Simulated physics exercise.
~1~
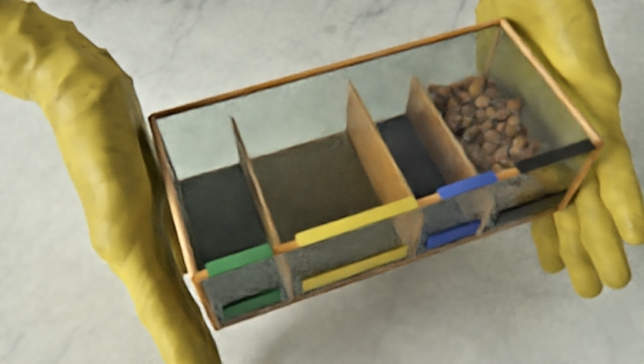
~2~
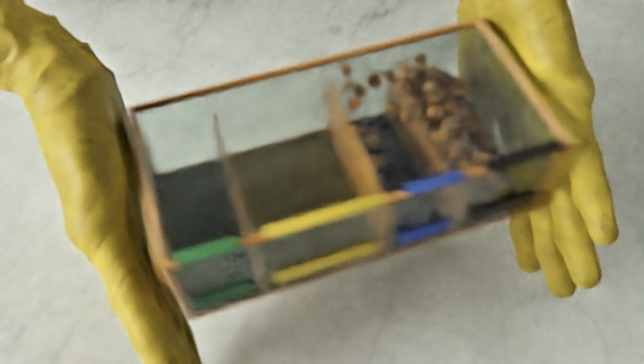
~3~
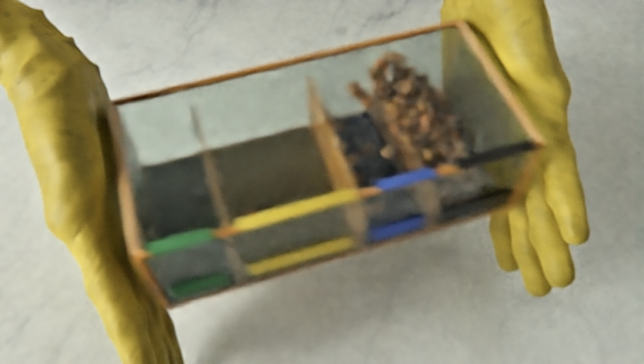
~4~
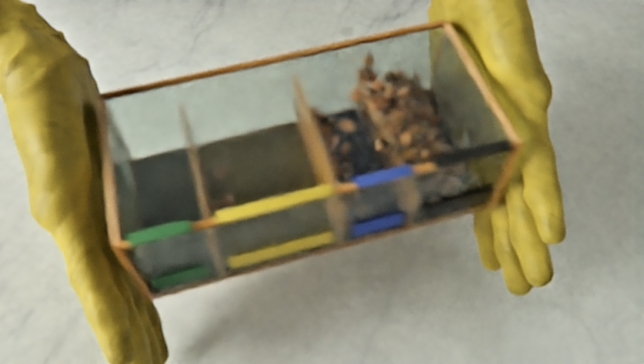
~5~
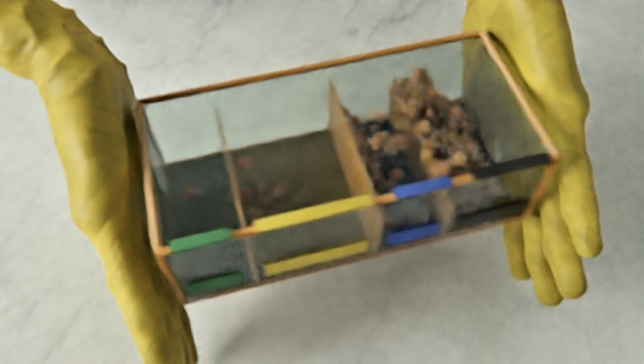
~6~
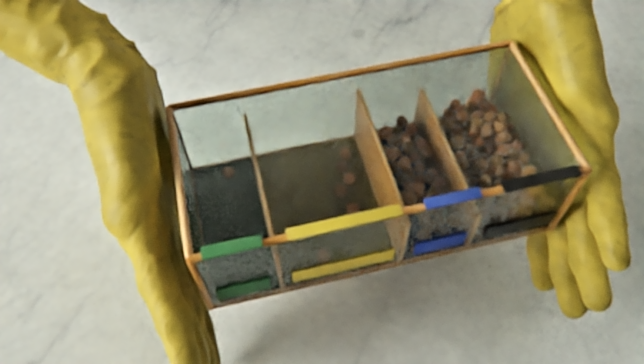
The video shows yellow-gloved hands holding a clear-lidded, divided box, moving it left and then back right, as small brown pieces tumble from the black-marked compartment over the dividers, ending mostly there, with a smaller share in the blue-marked one and a few in the yellow-marked one.
